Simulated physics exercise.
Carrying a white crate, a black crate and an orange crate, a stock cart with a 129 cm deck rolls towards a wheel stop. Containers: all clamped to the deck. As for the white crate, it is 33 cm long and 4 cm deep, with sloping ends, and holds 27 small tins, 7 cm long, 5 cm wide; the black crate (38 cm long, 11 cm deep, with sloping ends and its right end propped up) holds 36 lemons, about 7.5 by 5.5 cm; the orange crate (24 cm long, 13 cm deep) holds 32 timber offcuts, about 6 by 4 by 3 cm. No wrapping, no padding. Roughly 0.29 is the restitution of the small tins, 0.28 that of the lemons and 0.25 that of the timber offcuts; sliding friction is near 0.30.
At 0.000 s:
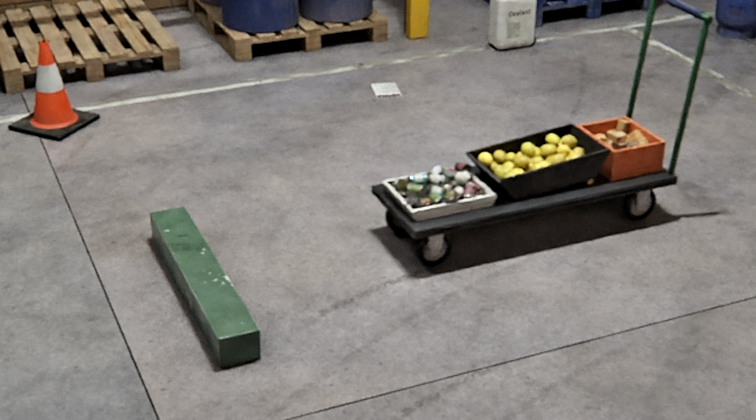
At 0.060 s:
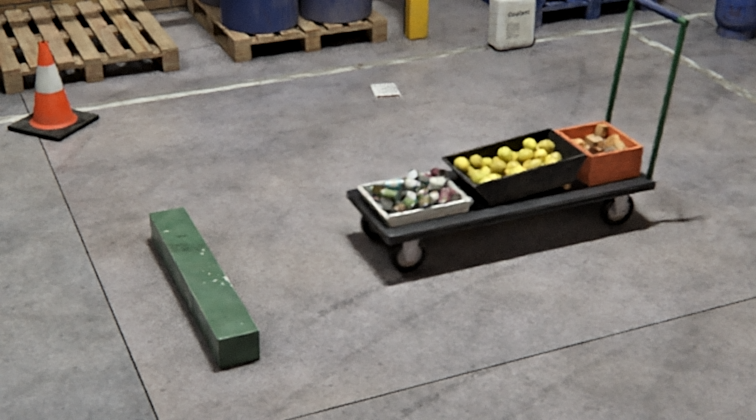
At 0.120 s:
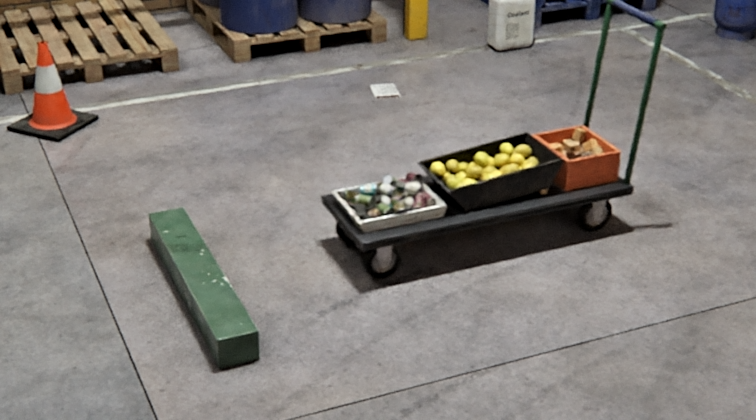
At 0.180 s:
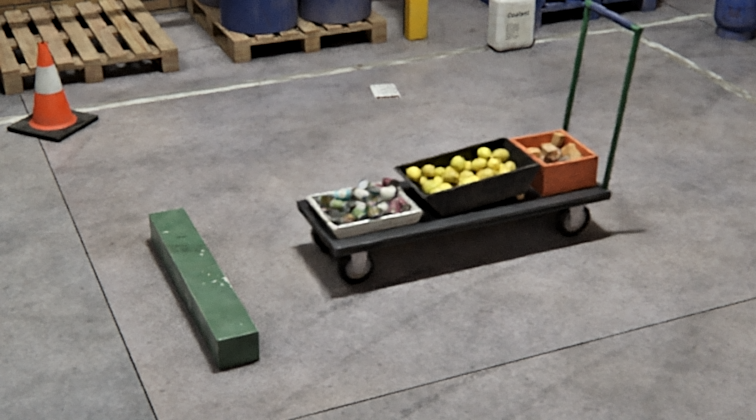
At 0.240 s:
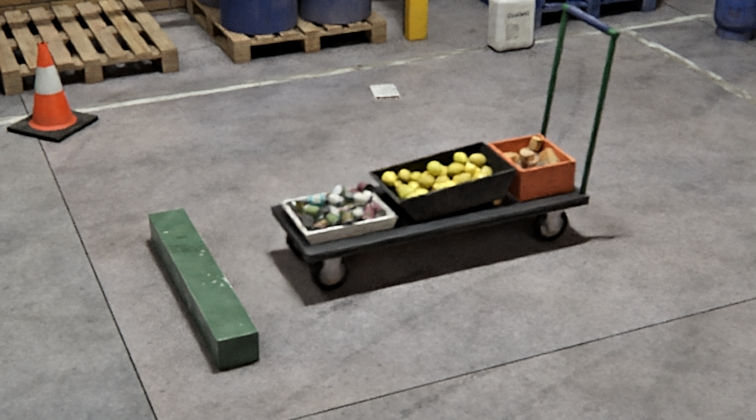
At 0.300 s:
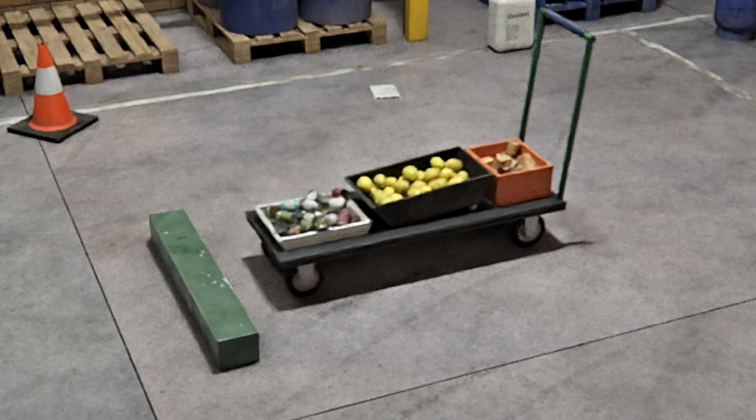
The footage shows a flat cart with a green handle rolling left across a concrete floor, steadily nearing a green block while carrying a white crate of small items, a black crate of lemons and an orange crate of chunks.
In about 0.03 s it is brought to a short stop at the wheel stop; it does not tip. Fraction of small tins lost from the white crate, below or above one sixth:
Above.
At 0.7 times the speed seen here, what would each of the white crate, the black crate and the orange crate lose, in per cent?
In that case the white crate sheds 20 per cent, the black crate 0 per cent and the orange crate 0 per cent.
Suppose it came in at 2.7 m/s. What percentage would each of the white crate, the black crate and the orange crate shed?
White crate 60 %, black crate 40 %, orange crate 10 %.
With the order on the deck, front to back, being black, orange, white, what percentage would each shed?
In that arrangement the white crate sheds 20 per cent of its load, the black crate 10 per cent, and the orange crate 0 per cent.
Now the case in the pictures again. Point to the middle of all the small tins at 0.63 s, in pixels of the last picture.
The middle is around (230, 228).
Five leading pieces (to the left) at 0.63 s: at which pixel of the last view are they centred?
Roughly at (190, 234).
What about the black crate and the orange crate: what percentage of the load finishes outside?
For the black crate it's 15 %, and for the orange crate it's 5 %.
After 0.41 s, the wheels strike.
After 0.51 s, the white crate is down by 2 of 27, the black crate has all 36 and the orange crate is down by 1 of 32.
After 0.63 s, the white crate is down by 8 of 27, the black crate is down by 4 of 36 and the orange crate is down by 1 of 32.
After 0.86 s, the white crate is down by 10 of 27, the black crate is down by 6 of 36 and the orange crate is down by 1 of 32.
Final count (at 1.36 s), the white crate is down by 10 of 27, the black crate is down by 6 of 36 and the orange crate is down by 1 of 32. Asked share, 10 of 27, 37 per cent.
